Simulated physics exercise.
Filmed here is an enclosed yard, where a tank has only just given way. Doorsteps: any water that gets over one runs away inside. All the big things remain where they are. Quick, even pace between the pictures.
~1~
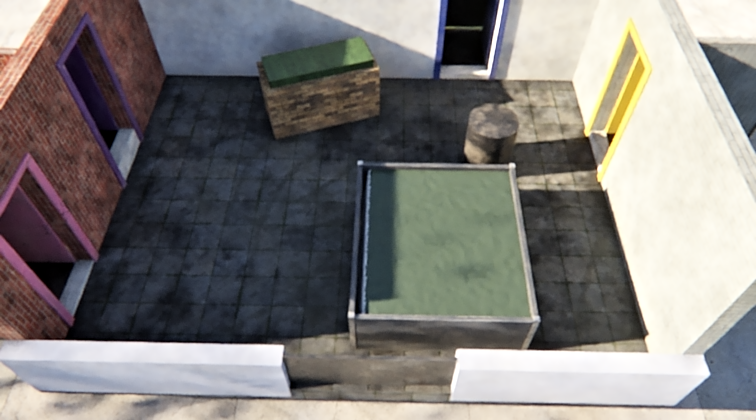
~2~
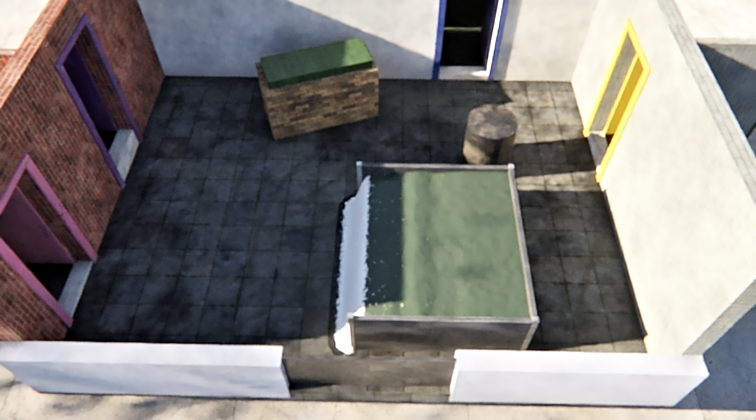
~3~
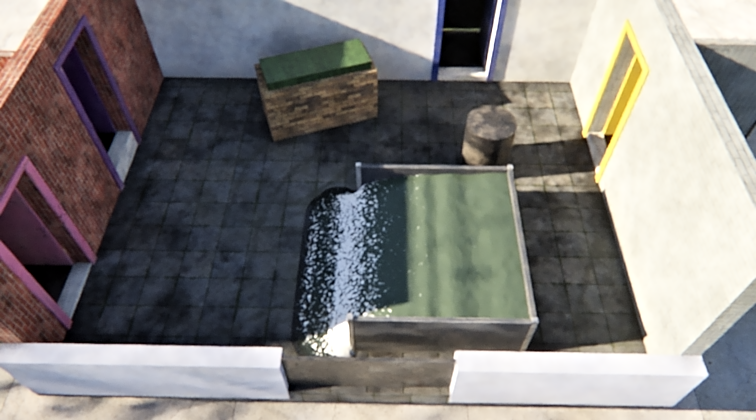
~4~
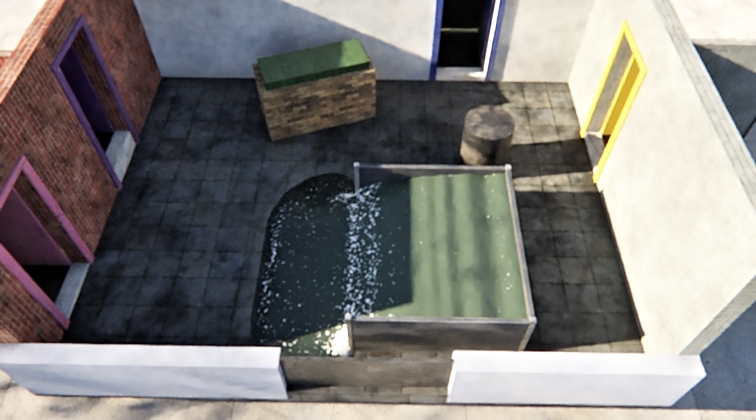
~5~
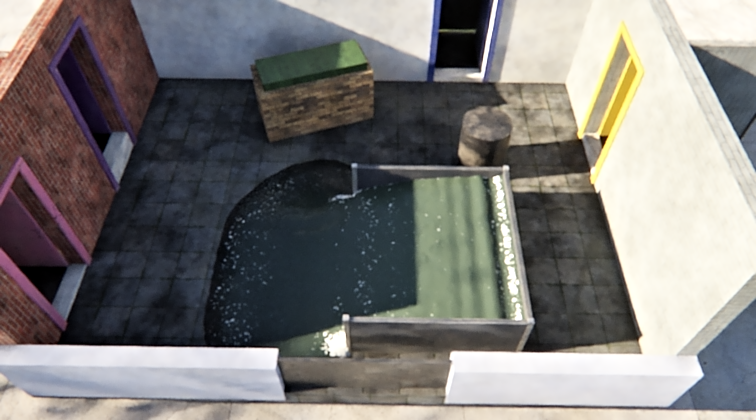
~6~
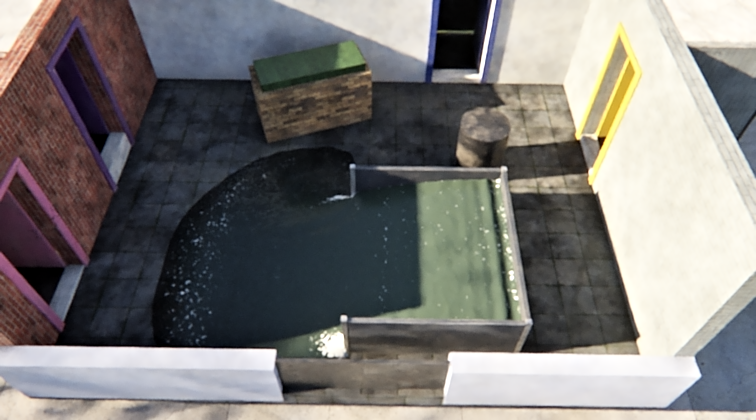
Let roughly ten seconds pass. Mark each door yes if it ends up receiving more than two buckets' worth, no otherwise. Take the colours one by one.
Purple door - no, pink door - yes, yellow door - no, blue door - no.
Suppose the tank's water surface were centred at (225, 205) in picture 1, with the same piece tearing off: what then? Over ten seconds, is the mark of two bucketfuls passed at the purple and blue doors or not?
Purple exceeds it, blue stays within it.
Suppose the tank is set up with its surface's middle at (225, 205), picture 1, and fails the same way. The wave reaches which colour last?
It's the yellow one.
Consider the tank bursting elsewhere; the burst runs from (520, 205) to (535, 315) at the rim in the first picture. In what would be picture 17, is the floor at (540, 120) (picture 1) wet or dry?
Verdict: Awash.
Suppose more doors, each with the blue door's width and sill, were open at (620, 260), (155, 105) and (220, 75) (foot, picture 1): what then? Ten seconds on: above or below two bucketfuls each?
The three doors, in turn: Is short of it, is beyond it, is beyond it.
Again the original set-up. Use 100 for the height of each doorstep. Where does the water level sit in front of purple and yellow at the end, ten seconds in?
Approx. 30 % followed by 60 %.
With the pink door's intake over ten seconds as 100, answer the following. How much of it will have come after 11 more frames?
Roughly 30 percent.
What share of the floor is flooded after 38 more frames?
It comes to roughly 75 in a hundred.
A moment on, water covers 45 % of the floor; the purple door wet at the sill, nothing in, the pink door over two buckets in, the yellow door not reached, the blue door not reached.
Next, water covers 50 % of the floor; the purple door wet at the sill, nothing in, the pink door far over two buckets in, the yellow door not reached, the blue door not reached.
Then, water covers 55 % of the floor; the purple door wet at the sill, nothing in, the pink door far over two buckets in, the yellow door not reached, the blue door not reached.
Later, water covers 75 % of the floor; the purple door wet at the sill, nothing in, the pink door far over two buckets in, the yellow door not reached, the blue door wet at the sill, nothing in.
In the end, water covers 95 % of the floor; the purple door wet at the sill, nothing in, the pink door far over two buckets in, the yellow door wet at the sill, nothing in, the blue door wet at the sill, nothing in.
